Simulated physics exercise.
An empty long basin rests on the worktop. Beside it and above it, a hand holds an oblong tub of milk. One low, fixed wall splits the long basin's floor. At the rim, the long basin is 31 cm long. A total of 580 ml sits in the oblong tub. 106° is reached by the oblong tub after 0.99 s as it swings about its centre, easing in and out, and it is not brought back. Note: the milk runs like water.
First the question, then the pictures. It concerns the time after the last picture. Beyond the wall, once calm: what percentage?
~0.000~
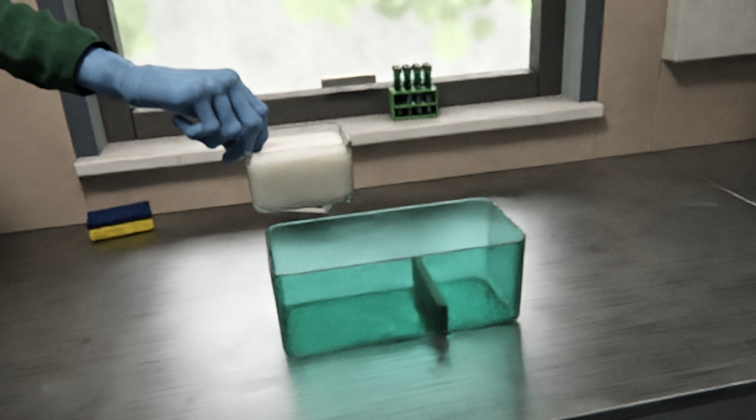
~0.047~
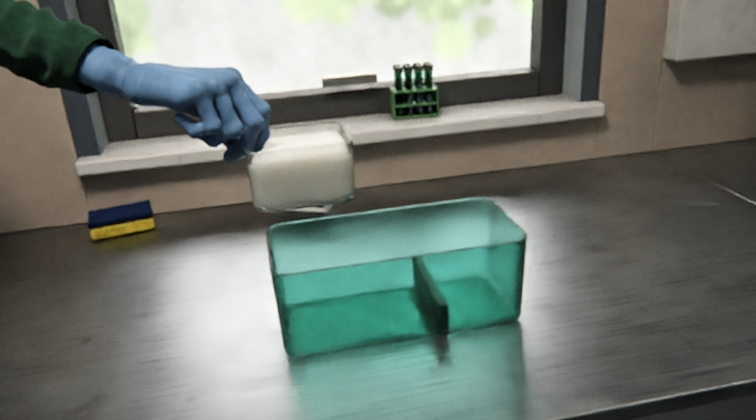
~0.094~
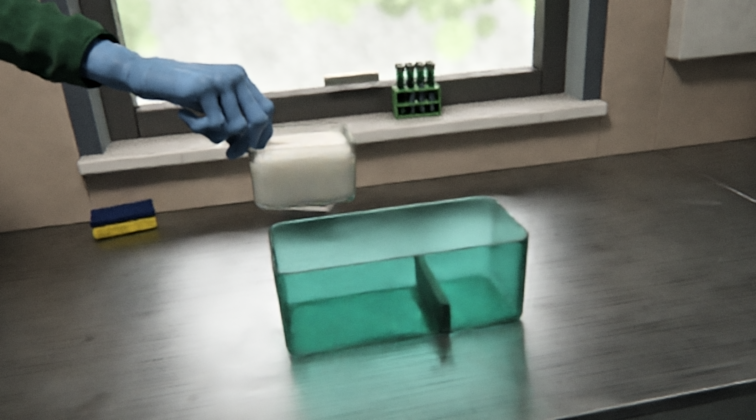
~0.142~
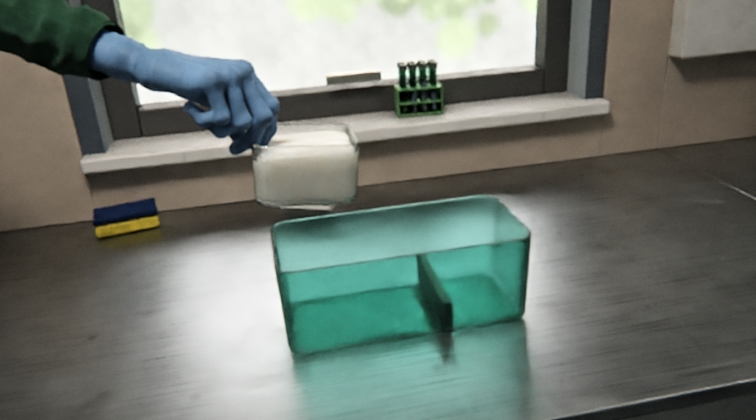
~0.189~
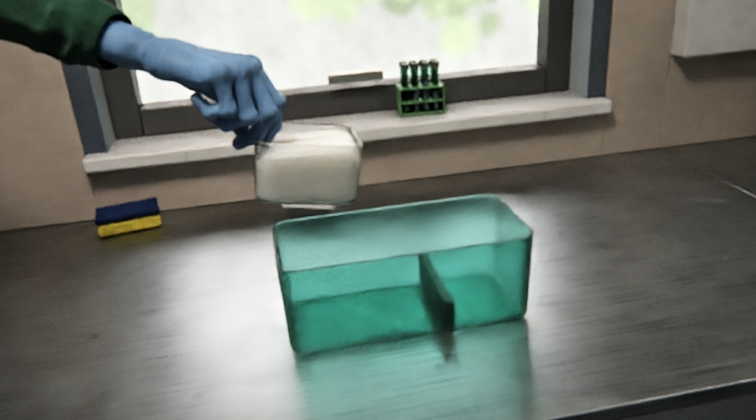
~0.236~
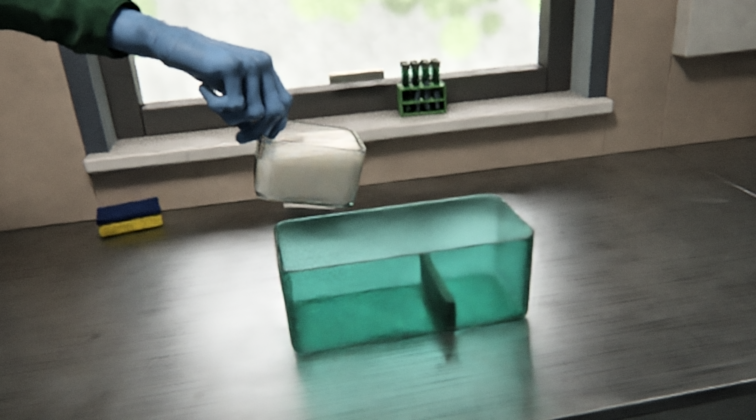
11 out of 100.
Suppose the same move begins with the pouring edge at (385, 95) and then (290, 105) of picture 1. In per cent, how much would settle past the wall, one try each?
Try 1: Approx. 70 %; try 2: Approx. 10 %.
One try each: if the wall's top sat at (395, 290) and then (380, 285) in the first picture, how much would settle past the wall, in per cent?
It comes to 65 per cent, and then 80 per cent.
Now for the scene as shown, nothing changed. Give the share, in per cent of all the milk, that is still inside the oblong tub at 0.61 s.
Some 50 per cent.
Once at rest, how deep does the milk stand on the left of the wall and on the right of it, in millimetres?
I'd say close to 20 mm on the left, close to 4 mm on the right.
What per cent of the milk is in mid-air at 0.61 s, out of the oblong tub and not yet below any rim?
About 30 per cent.
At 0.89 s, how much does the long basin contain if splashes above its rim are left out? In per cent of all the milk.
Roughly 86 percent of it.
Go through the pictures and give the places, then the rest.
In the first picture, it leans 0°; its right rim is at (345, 134); the milk meets the walls at (248, 151) and (344, 141); the long basin's rim runs from (269, 251) to (507, 218); the wall's top is at (428, 281).
In the second picture, it leans 1°; its right rim is at (346, 133); the milk meets the walls at (249, 150) and (345, 140).
In the third picture, it leans 2°; its right rim is at (349, 134); the milk meets the walls at (251, 149) and (348, 139).
In the fourth picture, it leans 5°; its right rim is at (353, 135); the milk meets the walls at (255, 147) and (351, 139).
In the fifth picture, it leans 9°; its right rim is at (356, 138); the milk meets the walls at (258, 147) and (354, 138).
In the sixth picture, it leans 14°; its right rim is at (359, 142); the milk meets the walls at (259, 147) and (357, 138).
After 0.61 s the tilt is 72° and 49 per cent is still to pour, 21 is left of the wall and 0 right of it.
After 0.89 s the tilt is 103° and 9 per cent is still to pour, 79 is left of the wall and 7 right of it.
After 1.18 s the tilt is 106° and 0 per cent is still to pour, 89 is left of the wall and 8 right of it.
After 1.49 s the tilt is 106° and 0 per cent is still to pour, 88 is left of the wall and 11 right of it.
In the end 88 per cent lies left of the wall, 11 right of it and 1 outside.
